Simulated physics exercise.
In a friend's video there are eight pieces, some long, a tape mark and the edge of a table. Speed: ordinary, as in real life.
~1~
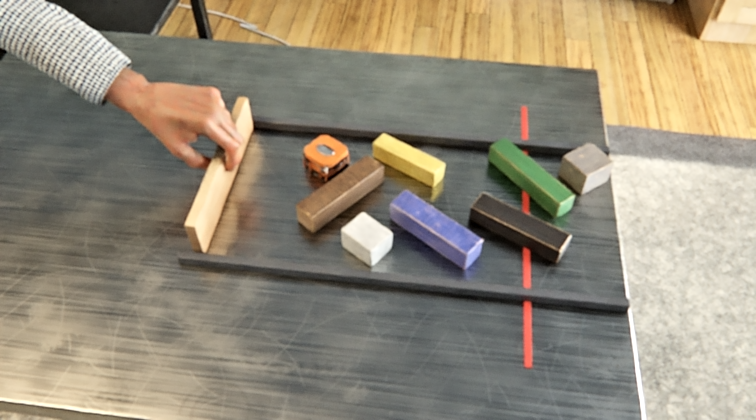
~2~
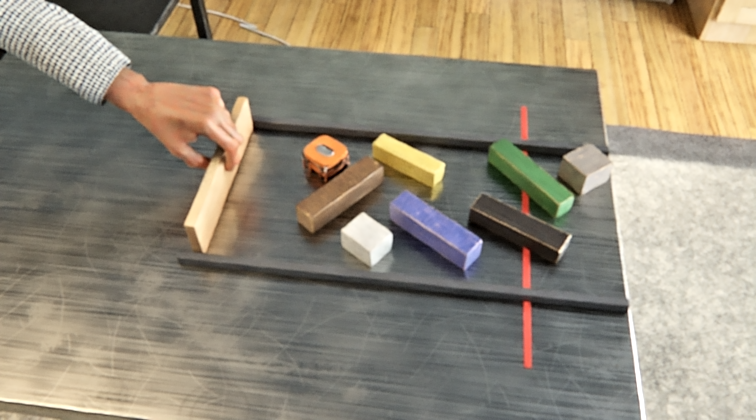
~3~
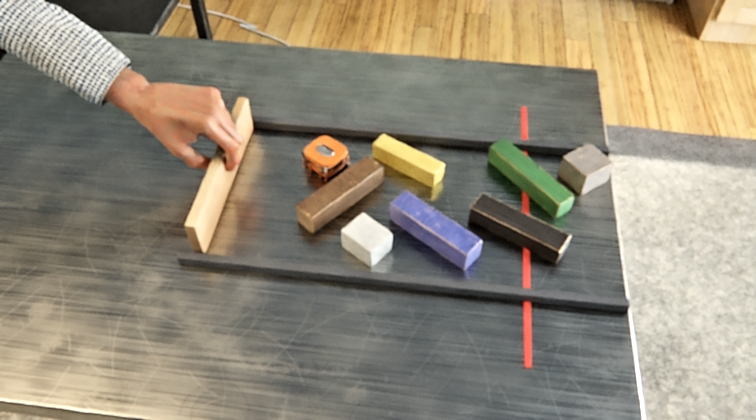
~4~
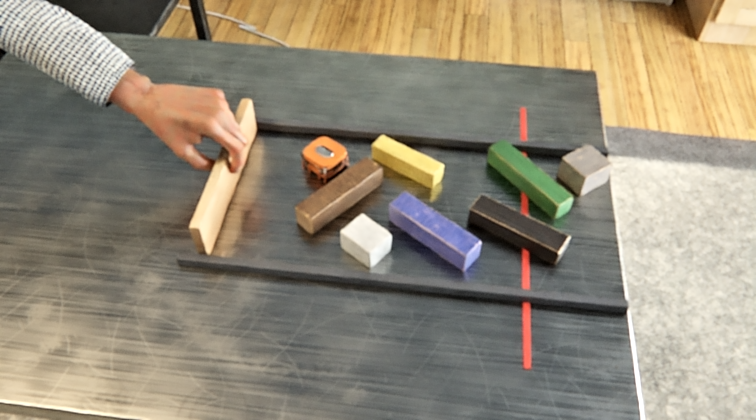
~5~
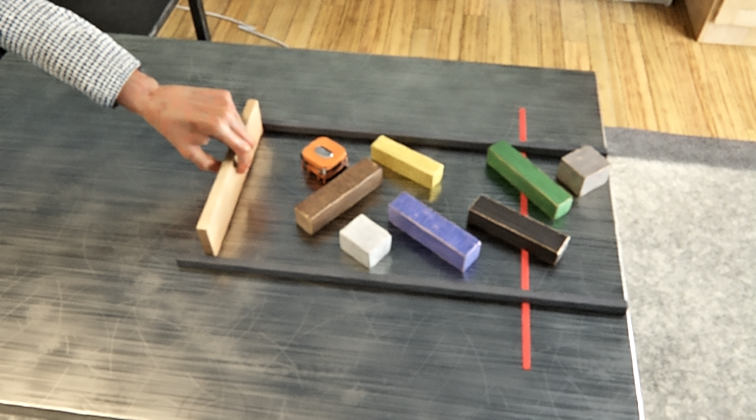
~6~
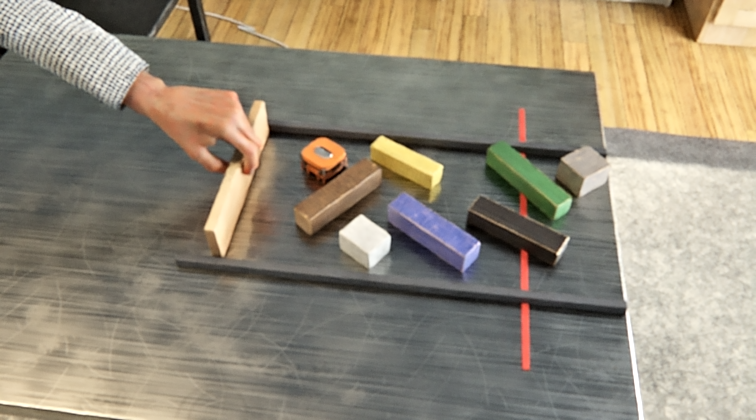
A hand slides a wooden board slightly right toward colored blocks, which stay still.
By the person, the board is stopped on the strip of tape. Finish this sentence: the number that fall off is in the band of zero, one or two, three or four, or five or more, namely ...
Namely one or two.
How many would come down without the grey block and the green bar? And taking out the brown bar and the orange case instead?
Falls come to 0 the first time and 0 the other time.
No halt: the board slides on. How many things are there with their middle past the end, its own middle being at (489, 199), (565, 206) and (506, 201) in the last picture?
Going through the three places, I get 0, 4 and 1.
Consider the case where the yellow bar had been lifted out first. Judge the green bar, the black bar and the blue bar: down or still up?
Well, the green bar is left in place, the black bar is left in place and the blue bar is left in place.
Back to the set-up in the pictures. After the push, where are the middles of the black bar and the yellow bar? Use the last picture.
About (614, 254), and the other about (561, 169).
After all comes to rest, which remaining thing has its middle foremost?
Going by centres, it is the black bar.
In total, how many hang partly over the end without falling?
The total here is 2.
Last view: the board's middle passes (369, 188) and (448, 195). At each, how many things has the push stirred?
I count 5 first and 7 after.
Soon after, none off yet; grey block at rest near (583, 171); green bar at rest near (527, 179); black bar at rest near (516, 229).
Then, none off yet; grey block moved a little near (599, 168); green bar moved a little near (578, 182); black bar moved a little near (570, 247).
At rest, the number that fall off is one or two; fallen, green bar and grey block.
